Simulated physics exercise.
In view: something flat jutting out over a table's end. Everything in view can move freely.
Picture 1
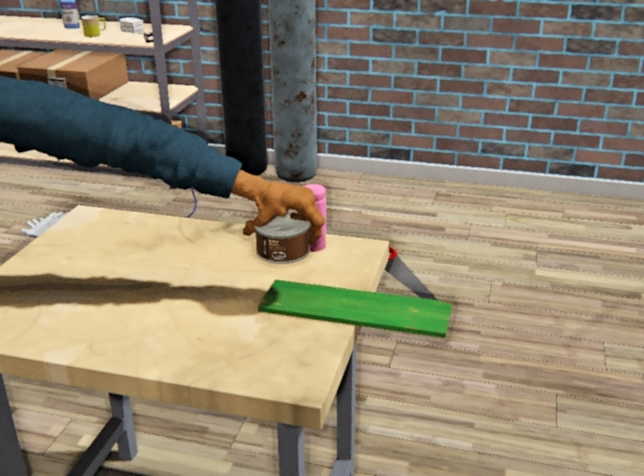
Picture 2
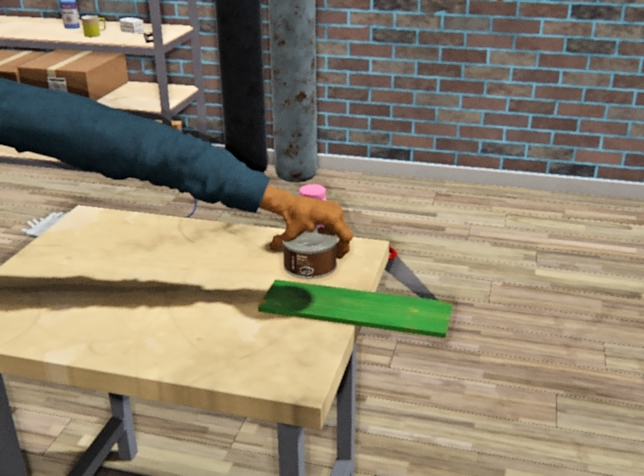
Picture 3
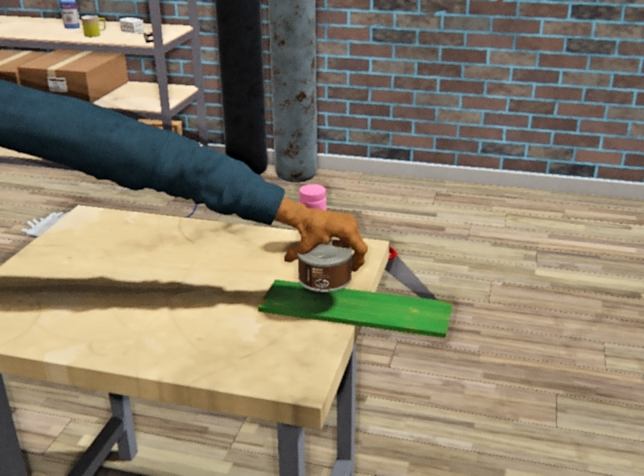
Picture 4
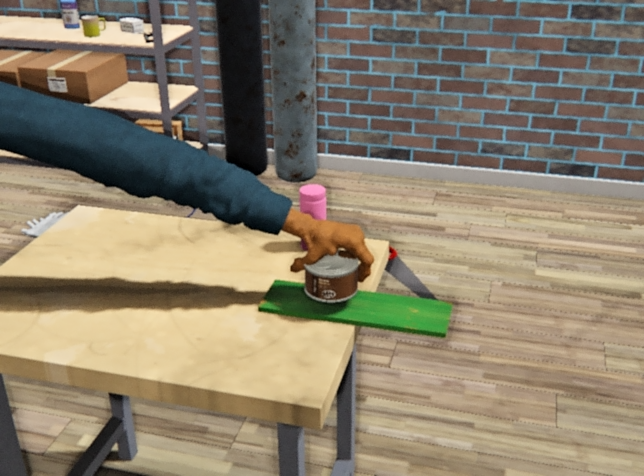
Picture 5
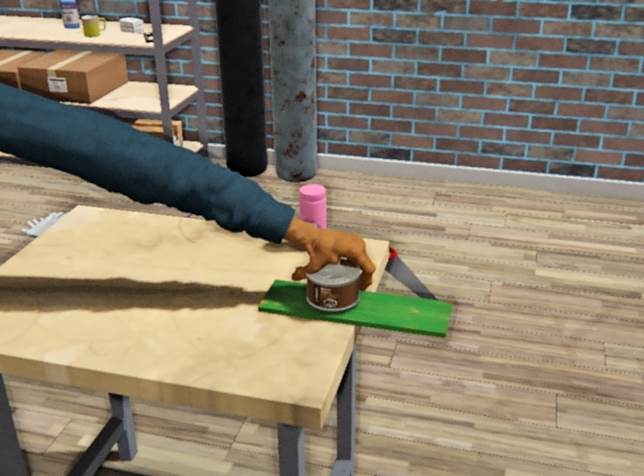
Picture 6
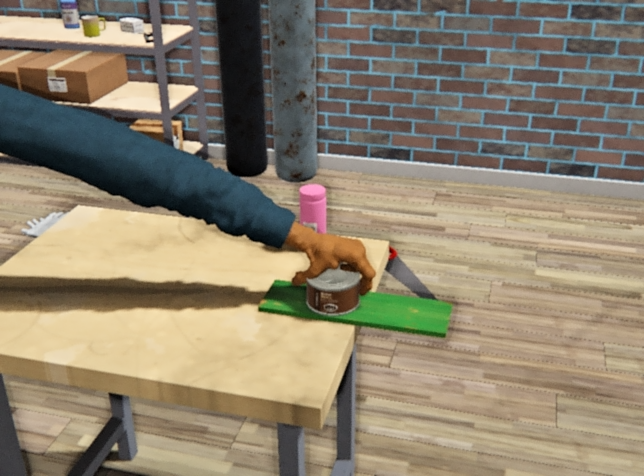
Hand carrying a brown tub rightward across a wooden table and lowering it onto a green board jutting over the edge.
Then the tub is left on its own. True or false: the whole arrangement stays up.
True.
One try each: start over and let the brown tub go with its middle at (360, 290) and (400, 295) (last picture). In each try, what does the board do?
On the first try it remains balanced; on the second try it falls.
Then, 0.30 s after the last picture, nothing has stirred.
Then, 0.70 s after the last picture, brown tub resting near (333, 288).
At rest, all 3 in place. Seen from the same camera at the end, brown tub near (333, 288). The board stays on the table.
